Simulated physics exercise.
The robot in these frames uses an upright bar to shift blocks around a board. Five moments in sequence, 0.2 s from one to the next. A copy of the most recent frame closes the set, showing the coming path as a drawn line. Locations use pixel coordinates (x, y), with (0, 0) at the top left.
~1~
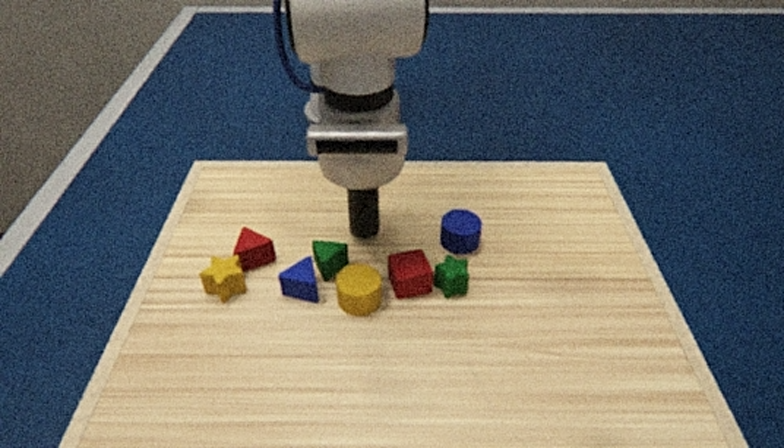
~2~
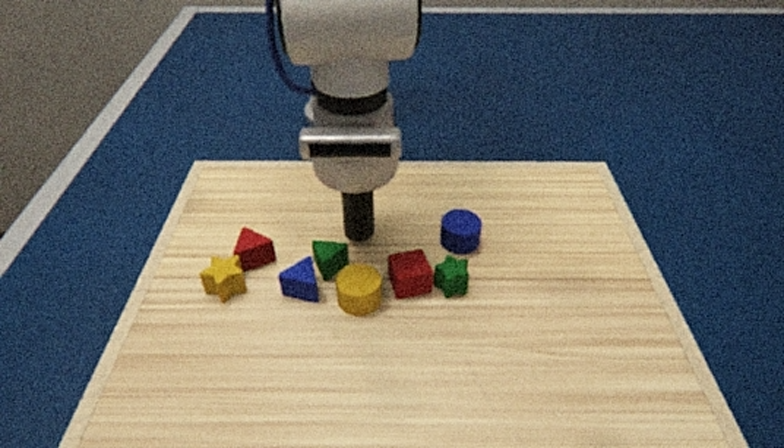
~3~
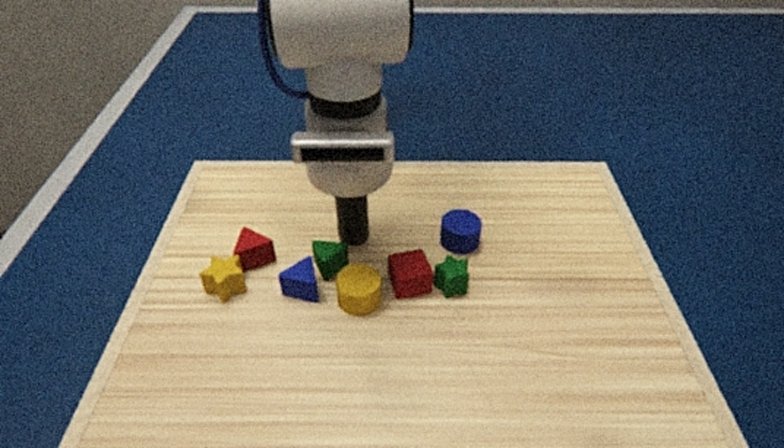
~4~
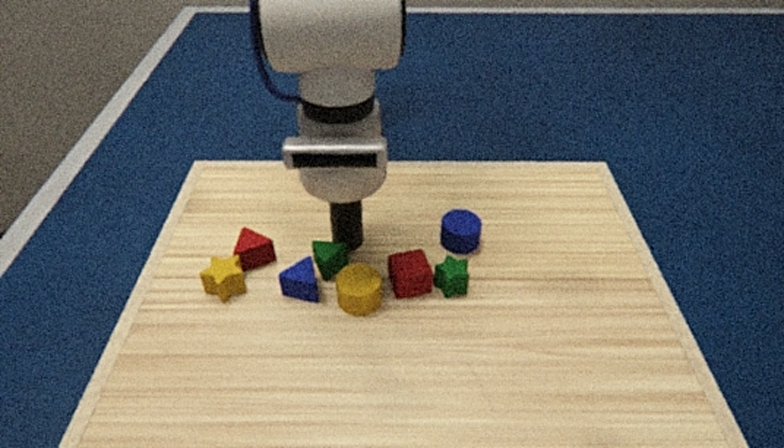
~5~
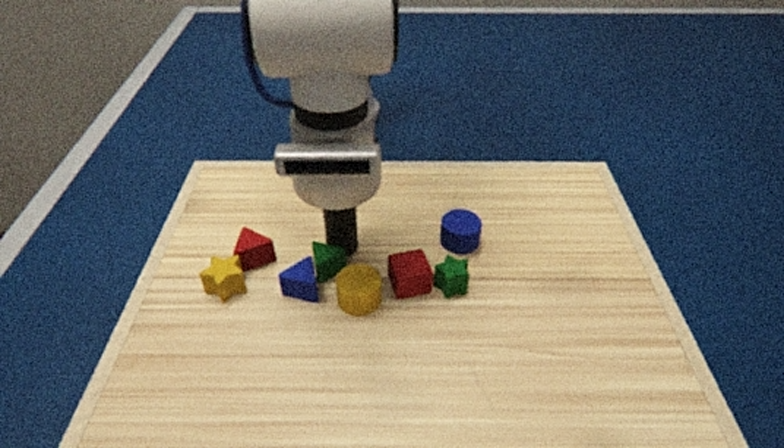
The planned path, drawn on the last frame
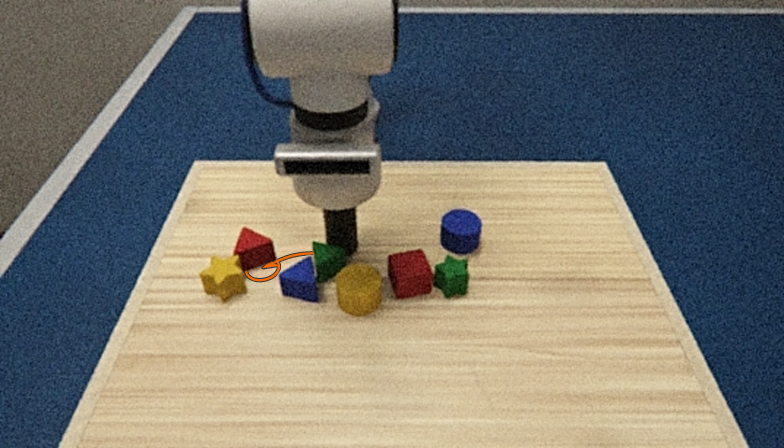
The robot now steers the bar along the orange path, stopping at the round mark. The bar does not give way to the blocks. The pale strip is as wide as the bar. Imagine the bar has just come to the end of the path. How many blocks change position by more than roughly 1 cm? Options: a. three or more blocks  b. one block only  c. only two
Answer: B.
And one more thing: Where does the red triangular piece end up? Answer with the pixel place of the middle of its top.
I'd expect the centre of its top face to be at (227, 241).
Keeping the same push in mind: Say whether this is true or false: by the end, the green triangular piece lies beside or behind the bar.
True.
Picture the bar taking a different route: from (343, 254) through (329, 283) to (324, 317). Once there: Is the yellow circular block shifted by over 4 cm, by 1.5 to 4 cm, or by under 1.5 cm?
I reckon it covers less than 1.5 cm.
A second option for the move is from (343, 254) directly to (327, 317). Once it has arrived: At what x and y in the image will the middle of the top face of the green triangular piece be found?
The spot you're after is about (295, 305) in the image.
Path on the board, from (343, 254) by way of (316, 253) and (288, 257) to (263, 268).
What follows on the original path. Halfway along, bar (300, 248); green triangular piece (321, 253), turned 15° anticlockwise.
At the end, bar (261, 262); yellow star-shaped block in place; red triangular piece (227, 241), turned 45° clockwise; green triangular piece (321, 253), turned 15° anticlockwise.
